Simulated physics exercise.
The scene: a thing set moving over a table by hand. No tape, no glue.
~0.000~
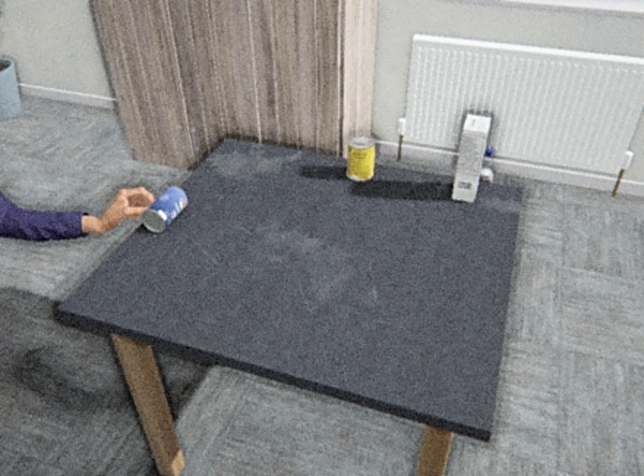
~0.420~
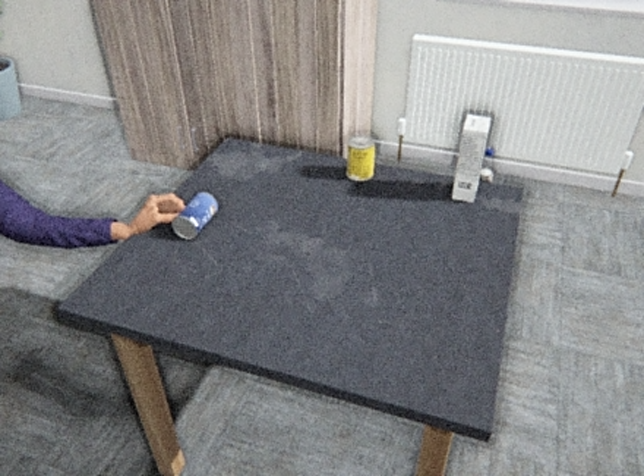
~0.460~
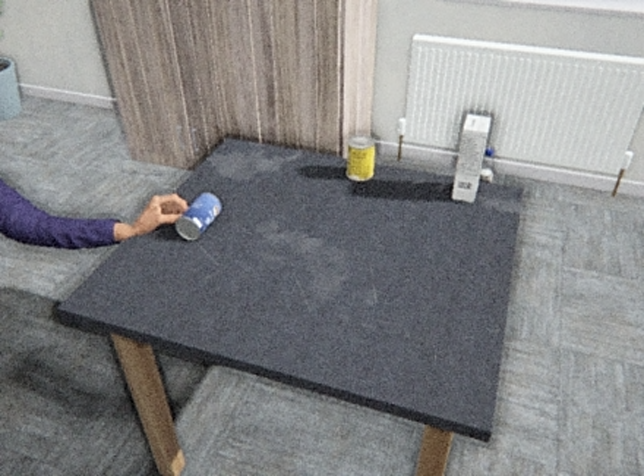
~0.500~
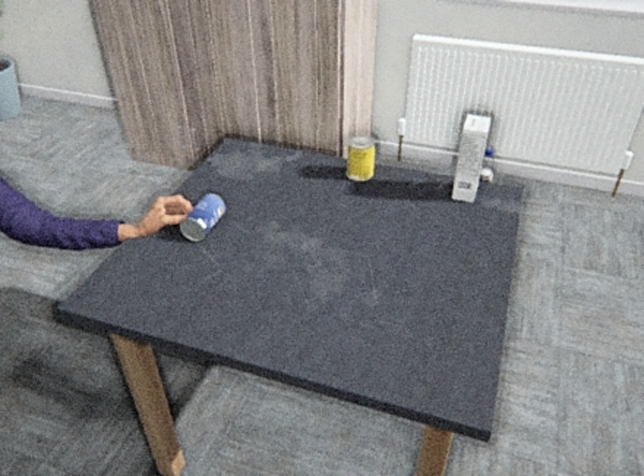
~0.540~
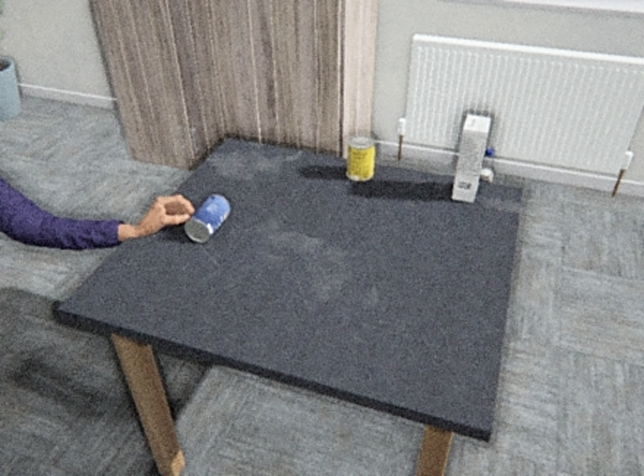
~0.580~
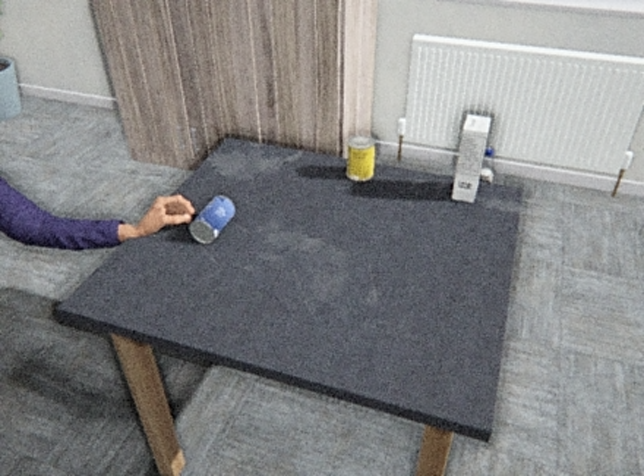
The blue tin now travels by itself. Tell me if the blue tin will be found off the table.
The blue tin is still on the table.
By 0.78 s, blue tin moved about its own width near (233, 224).
By 0.98 s, blue tin moved well along near (247, 226).
When it is over (1.7 s), moved from the start, blue tin. End places, in pixels of the last picture, blue tin near (256, 228).
